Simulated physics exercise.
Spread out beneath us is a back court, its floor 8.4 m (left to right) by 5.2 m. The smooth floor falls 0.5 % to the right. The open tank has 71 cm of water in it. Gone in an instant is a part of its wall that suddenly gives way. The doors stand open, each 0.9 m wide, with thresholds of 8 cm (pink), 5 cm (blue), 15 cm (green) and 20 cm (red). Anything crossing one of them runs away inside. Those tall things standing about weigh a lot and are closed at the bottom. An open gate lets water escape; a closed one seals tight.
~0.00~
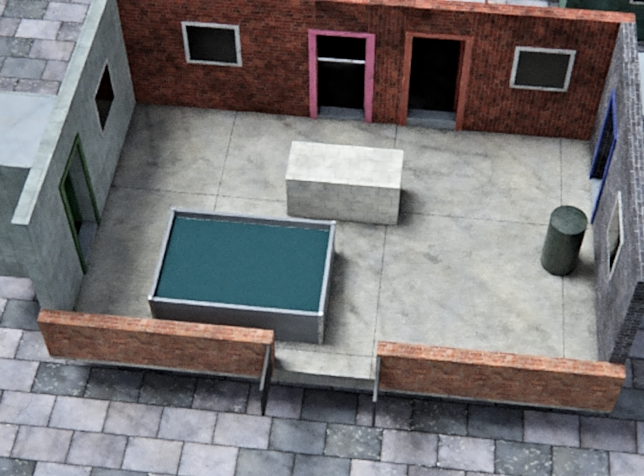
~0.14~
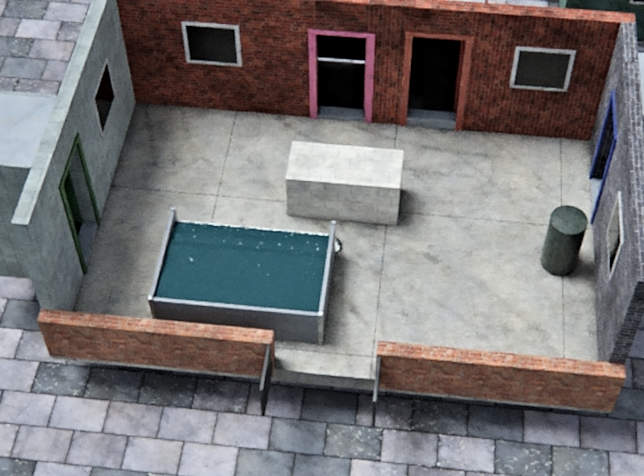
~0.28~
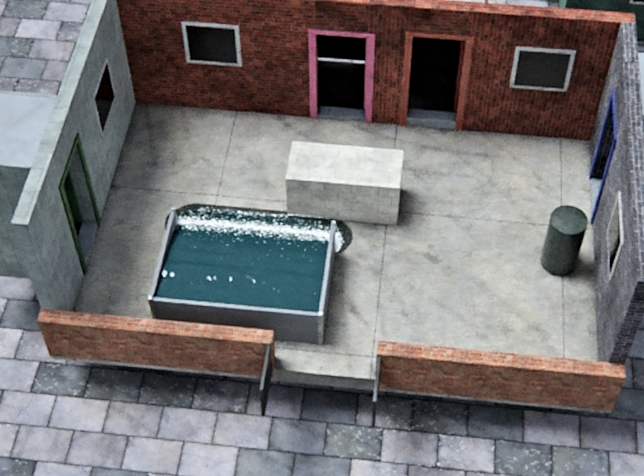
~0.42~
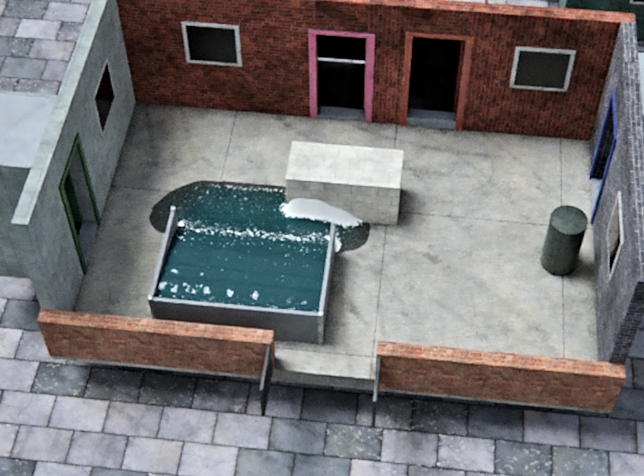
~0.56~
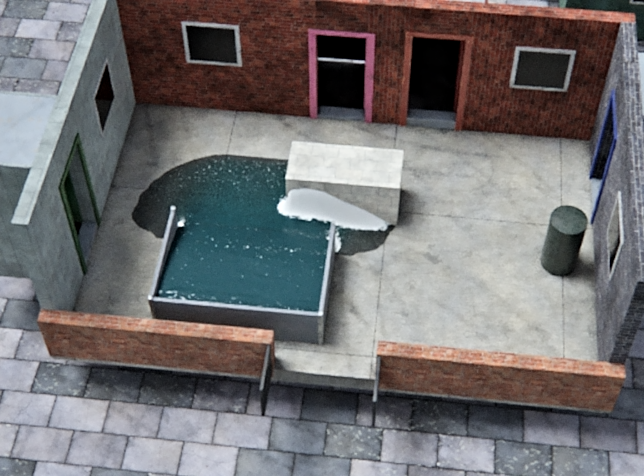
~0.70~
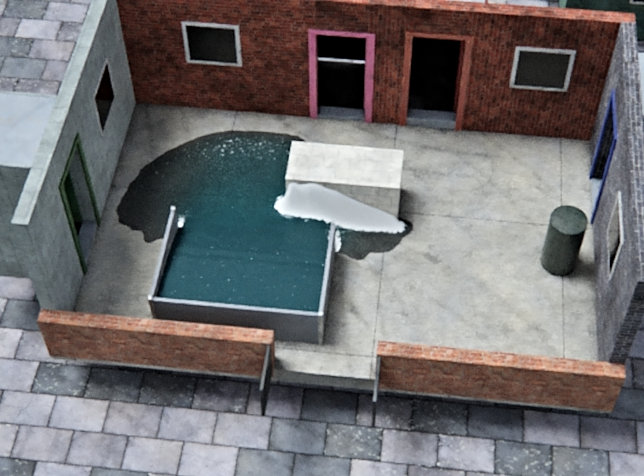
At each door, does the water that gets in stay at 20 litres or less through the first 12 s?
Taking them in turn: At the pink door, no; at the blue door, no; at the green door, yes; at the red door, yes.
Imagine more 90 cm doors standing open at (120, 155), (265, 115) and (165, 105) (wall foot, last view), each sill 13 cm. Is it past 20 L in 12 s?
Well, the first is on the high side, the second is on the high side, and the third is on the high side.
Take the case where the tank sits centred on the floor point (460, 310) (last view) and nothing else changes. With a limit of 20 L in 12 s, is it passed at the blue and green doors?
For the blue door, the amount is too high; for the green door, the amount is acceptable.
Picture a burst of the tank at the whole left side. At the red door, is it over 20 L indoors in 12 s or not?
Then the red door ends up within bounds.
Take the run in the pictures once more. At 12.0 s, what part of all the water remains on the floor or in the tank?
Roughly 88 in a hundred.
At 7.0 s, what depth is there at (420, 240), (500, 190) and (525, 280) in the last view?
Depths in turn: Roughly 2, 3 and 9 centimetres.
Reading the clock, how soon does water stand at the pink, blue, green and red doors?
The front reaches pink at 1.2 s, blue at 2.6 s, green at 3.2 s, red at 2.0 s.
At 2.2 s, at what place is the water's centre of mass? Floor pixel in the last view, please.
Around (261, 205).
After 1.4 s water covers 35 % of the floor and is deepest (48 cm) near (250, 113); pink door 11 cm at the sill, 0 L in, blue door not reached, green door not reached, red door not reached.
After 2.2 s water covers 55 % of the floor and is deepest (60 cm) near (146, 104); pink door 15 cm at the sill, 12 L in, blue door not reached, green door not reached, red door 3 cm at the sill, 0 L in.
After 3.5 s water covers 80 % of the floor and is deepest (26 cm) near (142, 118); pink door 12 cm at the sill, 36 L in, blue door 8 cm at the sill, 5 L in, green door 10 cm at the sill, 0 L in, red door 5 cm at the sill, 0 L in.
After 7.0 s water covers 95 % of the floor and is deepest (18 cm) near (88, 263); pink door 9 cm at the sill, 45 L in, blue door 14 cm at the sill, 100 L in, green door 11 cm at the sill, 0 L in, red door 6 cm at the sill, 0 L in.
After 12.0 s water covers 100 % of the floor and is deepest (12 cm) near (585, 275); pink door 7 cm at the sill, 46 L in, blue door 10 cm at the sill, 205 L in, green door 6 cm at the sill, 1 L in, red door 9 cm at the sill, 0 L in.
